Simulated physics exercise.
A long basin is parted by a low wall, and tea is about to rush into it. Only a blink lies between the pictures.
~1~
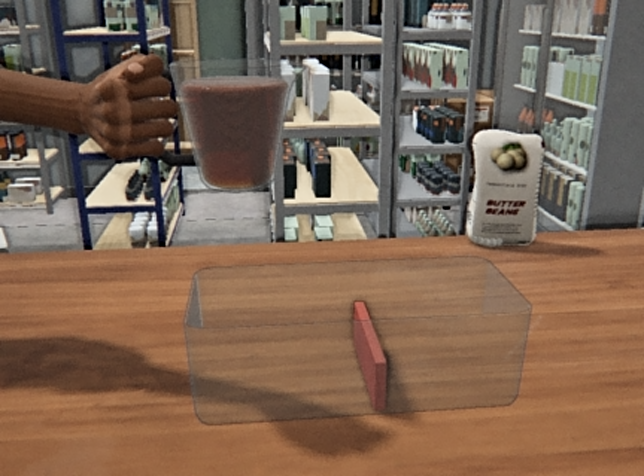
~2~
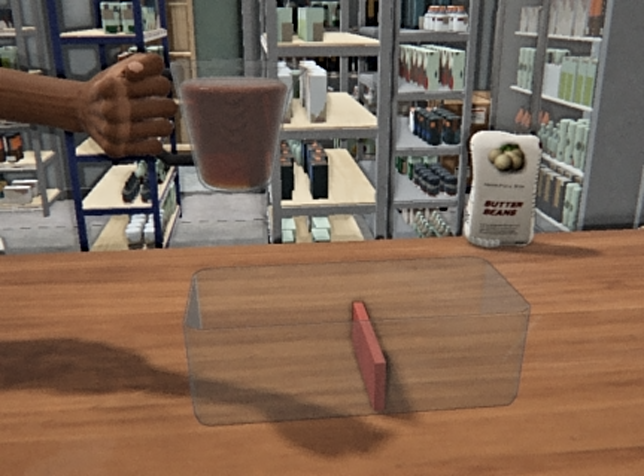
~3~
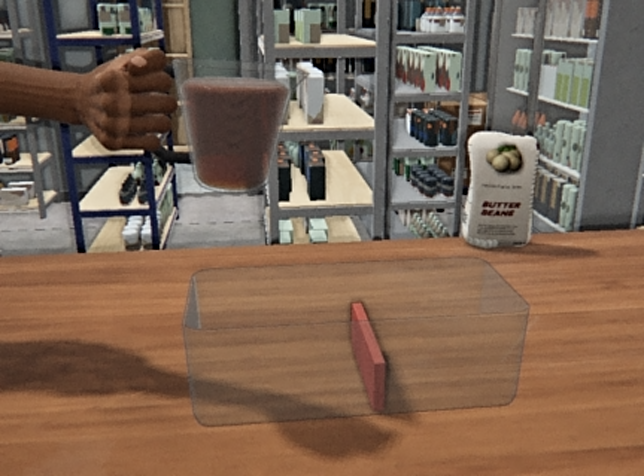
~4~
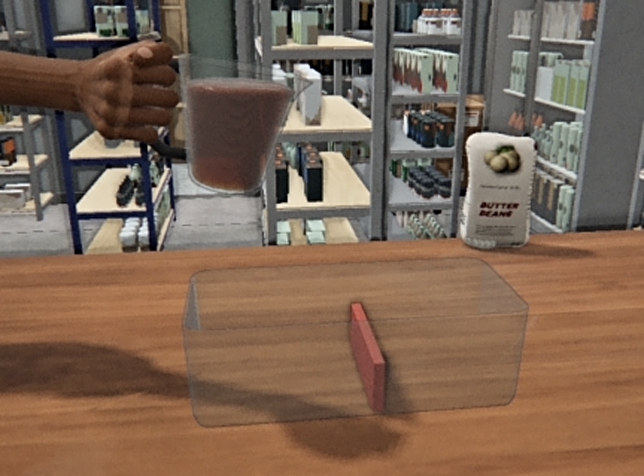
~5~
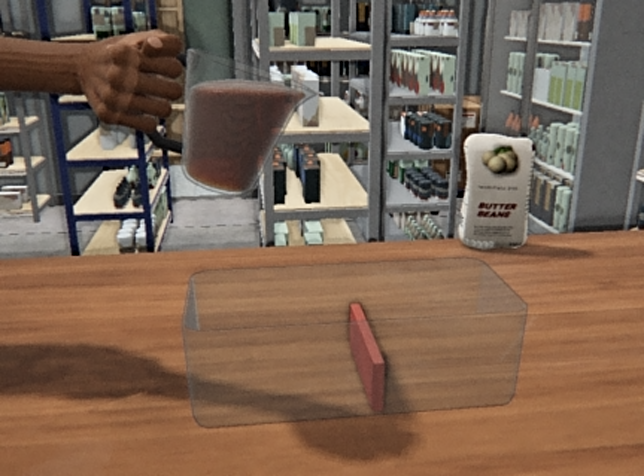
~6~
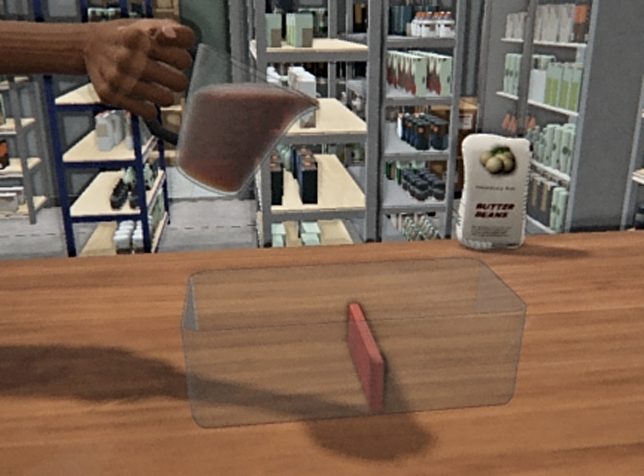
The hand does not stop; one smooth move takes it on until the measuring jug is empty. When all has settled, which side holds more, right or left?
The right side.
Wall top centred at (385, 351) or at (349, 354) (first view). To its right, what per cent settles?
First try around 55 percent; second try around 85 percent.
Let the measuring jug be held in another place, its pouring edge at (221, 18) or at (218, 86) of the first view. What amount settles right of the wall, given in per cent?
5 and 0 in a hundred.
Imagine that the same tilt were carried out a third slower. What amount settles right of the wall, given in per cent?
About 80 in a hundred.
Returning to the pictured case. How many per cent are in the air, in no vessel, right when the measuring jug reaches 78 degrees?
Around 30 in a hundred.
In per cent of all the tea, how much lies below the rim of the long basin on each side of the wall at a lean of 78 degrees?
Left side 0 in a hundred, right side 10 in a hundred.
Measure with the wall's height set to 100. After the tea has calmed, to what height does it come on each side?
Left part: 10 per cent; right part: 40.
A moment on, the tilt is 78° and 60 per cent is still to pour, 0 is left of the wall and 11 right of it.
Next, the tilt is 93° and 18 per cent is still to pour, 6 is left of the wall and 54 right of it.
Then the tilt is 93° and 3 per cent is still to pour, 14 is left of the wall and 77 right of it.
Later the tilt is 93° and 0 per cent is still to pour, 19 is left of the wall and 78 right of it.
In the end 20 per cent lies left of the wall, 78 right of it and 2 outside.
